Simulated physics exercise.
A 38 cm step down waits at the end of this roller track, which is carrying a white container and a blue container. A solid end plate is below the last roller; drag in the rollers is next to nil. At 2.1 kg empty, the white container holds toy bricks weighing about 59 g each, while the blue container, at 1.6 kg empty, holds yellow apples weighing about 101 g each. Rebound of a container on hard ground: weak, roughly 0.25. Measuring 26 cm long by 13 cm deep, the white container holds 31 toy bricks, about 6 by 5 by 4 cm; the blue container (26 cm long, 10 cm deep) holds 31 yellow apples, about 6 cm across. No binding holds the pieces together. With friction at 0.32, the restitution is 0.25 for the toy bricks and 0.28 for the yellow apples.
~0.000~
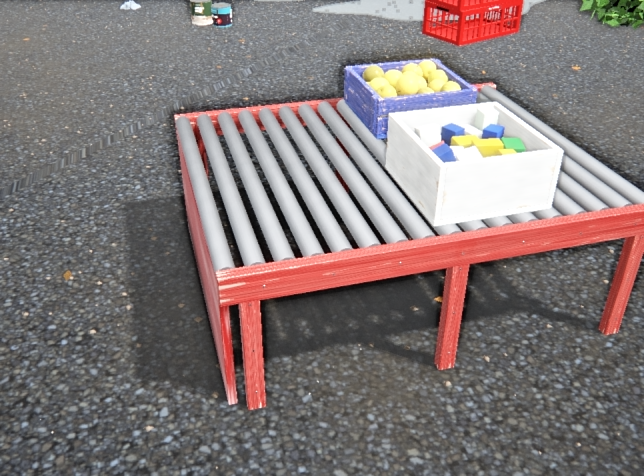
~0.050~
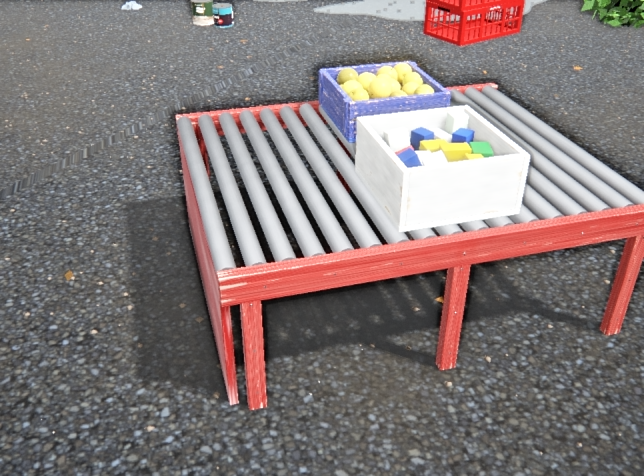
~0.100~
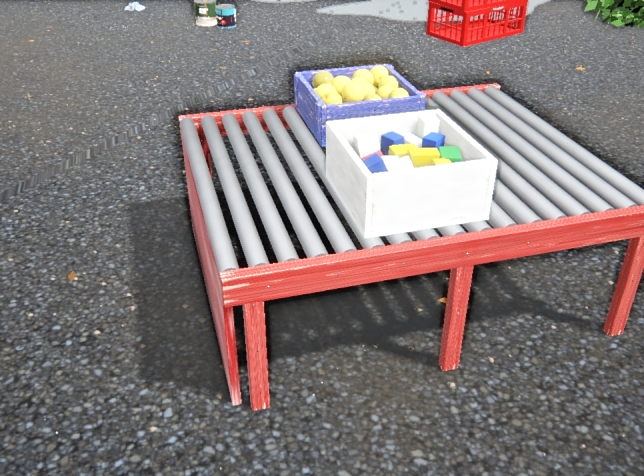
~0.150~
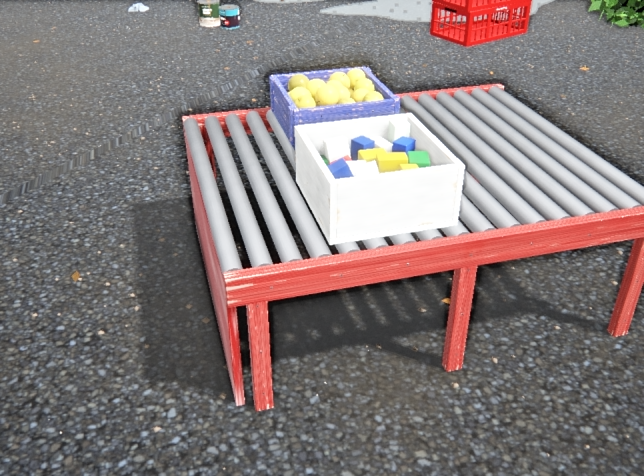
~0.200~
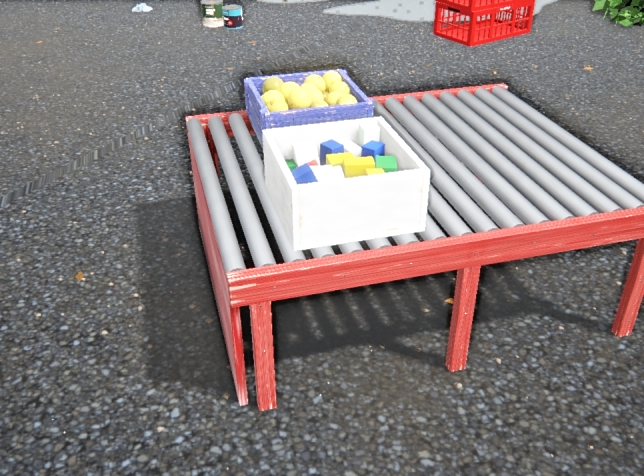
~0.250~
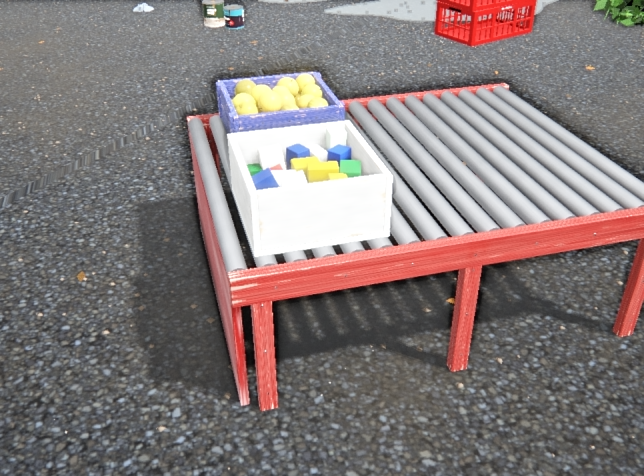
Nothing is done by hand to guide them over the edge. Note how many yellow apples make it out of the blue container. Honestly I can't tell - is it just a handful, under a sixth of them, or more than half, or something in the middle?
It loses less than one sixth of the load.
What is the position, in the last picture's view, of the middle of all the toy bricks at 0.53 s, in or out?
Their middle is around (93, 245).
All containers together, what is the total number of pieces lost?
About 0 in total.
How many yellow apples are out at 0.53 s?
0 or so by then.
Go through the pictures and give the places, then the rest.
In the first frame (places track the rim corner closest to us here; the camera pans a little), blue container (383, 99); white container (445, 165); 47 cm to the end; all still inside.
Blue container (354, 102); white container (409, 170); 39 cm to the end, in the second frame.
Blue container (326, 106); white container (373, 175); 30 cm to the end, in the third frame.
Blue container (299, 110); white container (336, 181); 22 cm to the end, in the fourth frame.
Blue container (270, 113); white container (298, 187); 14 cm to the end, in the fifth frame.
Blue container (238, 116); white container (257, 192); 5 cm to the end; all still inside, in the sixth frame.
After 0.28 s, the overhang begins.
After 0.53 s, the white container leans 13° with 0 of 31 out and the blue container leans 12° with 0 of 31 out.
After 0.73 s, the white container is level with 0 of 31 out and the blue container leans 5° with 0 of 31 out.
After 1.08 s, the white container is level with 0 of 31 out and the blue container is level with 0 of 31 out.
When it is over (at 1.20 s), the white container is level with 0 of 31 out and the blue container is level with 0 of 31 out. Asked share, 0 of 31, 0 per cent.
